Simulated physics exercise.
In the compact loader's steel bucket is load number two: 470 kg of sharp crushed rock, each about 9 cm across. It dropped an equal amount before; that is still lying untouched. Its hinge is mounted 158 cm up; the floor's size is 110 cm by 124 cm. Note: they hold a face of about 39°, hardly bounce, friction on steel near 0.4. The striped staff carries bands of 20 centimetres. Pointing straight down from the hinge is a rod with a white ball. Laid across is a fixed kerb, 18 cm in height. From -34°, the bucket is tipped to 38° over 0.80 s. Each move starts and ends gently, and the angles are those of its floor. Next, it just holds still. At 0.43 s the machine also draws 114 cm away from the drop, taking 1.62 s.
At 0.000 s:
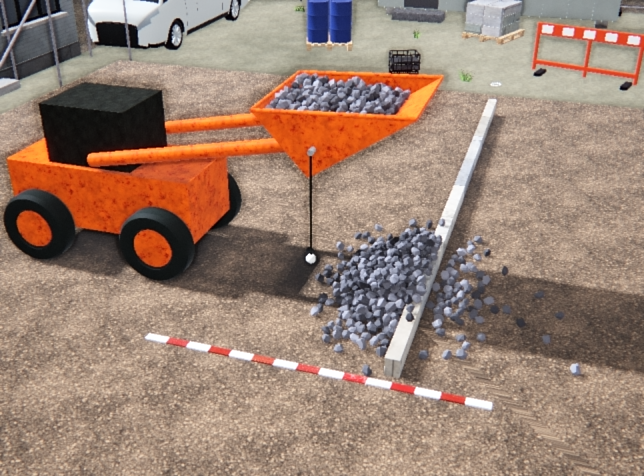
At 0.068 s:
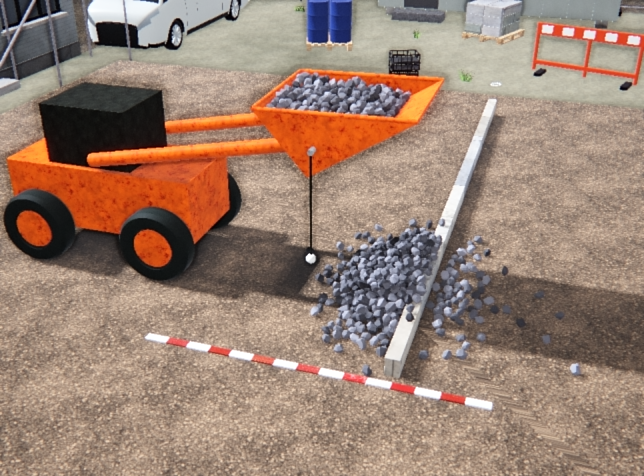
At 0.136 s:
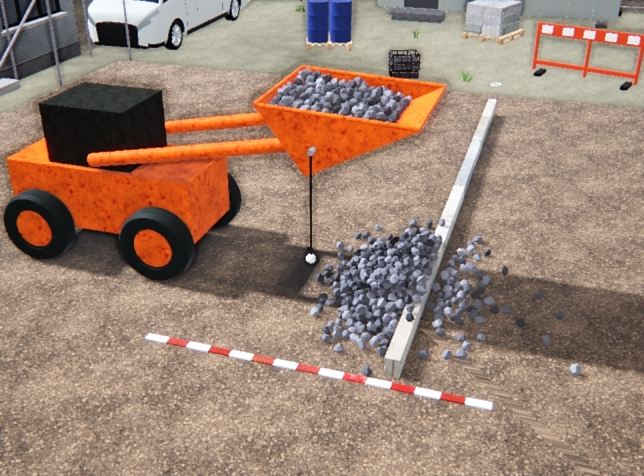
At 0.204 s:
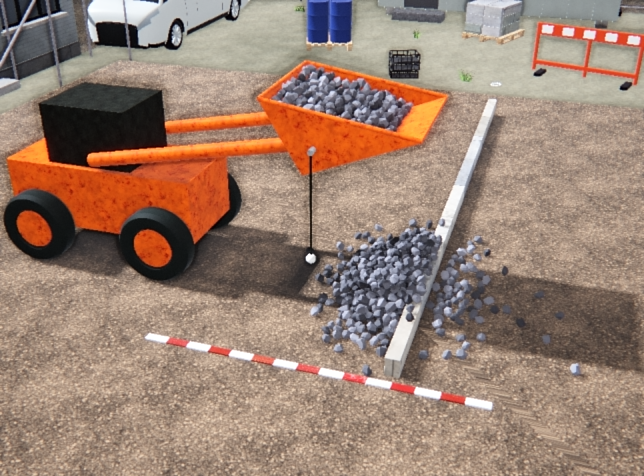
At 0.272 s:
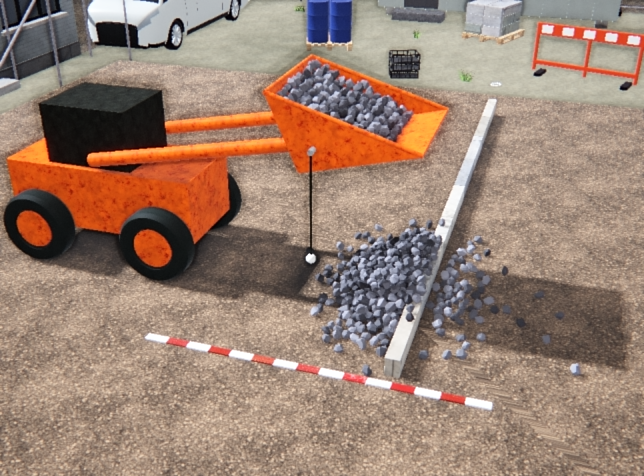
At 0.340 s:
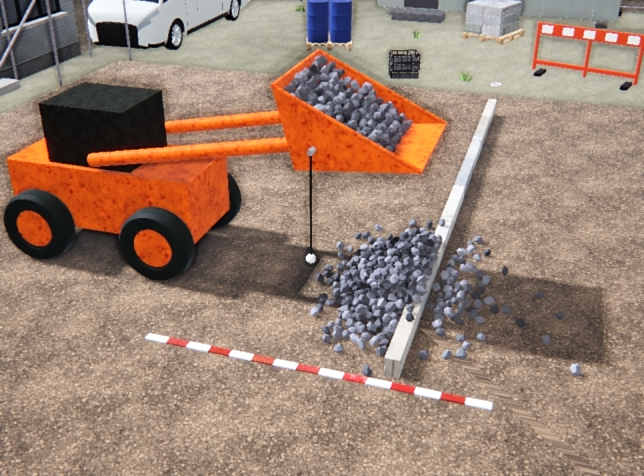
An orange loader's bucket full of grey stones slowly tilted downward to the right, its load shifting inside, while the machine stayed put beside a pile of similar stones lying across a pale kerb.
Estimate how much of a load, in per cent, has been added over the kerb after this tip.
Roughly 14 per cent of a load has been added.
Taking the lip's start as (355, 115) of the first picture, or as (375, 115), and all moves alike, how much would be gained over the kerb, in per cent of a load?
Near 0 in a hundred, then near 0 in a hundred.
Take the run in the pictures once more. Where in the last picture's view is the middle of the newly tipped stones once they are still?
Their middle rests near (372, 269).
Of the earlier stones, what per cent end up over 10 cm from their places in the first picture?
About 5 per cent.
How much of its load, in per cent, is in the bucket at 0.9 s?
Some 80 percent, roughly.
After 0.6 s the floor is at 27°; in per cent of one load, 100 in the bucket, 88 on this side of the kerb, 12 over the kerb; the foremost stones are at (530, 315).
After 0.9 s the floor is at 38°; in per cent of one load, 82 in the bucket, 106 on this side of the kerb, 12 over the kerb; the foremost stones are at (530, 315).
After 2.5 s the floor is at 38°; in per cent of one load, 0 in the bucket, 174 on this side of the kerb, 26 over the kerb; the foremost stones are at (547, 321).
After 5.3 s the floor is at 38°; in per cent of one load, 0 in the bucket, 174 on this side of the kerb, 26 over the kerb; the foremost stones are at (547, 321). Net gain over the kerb, 14.
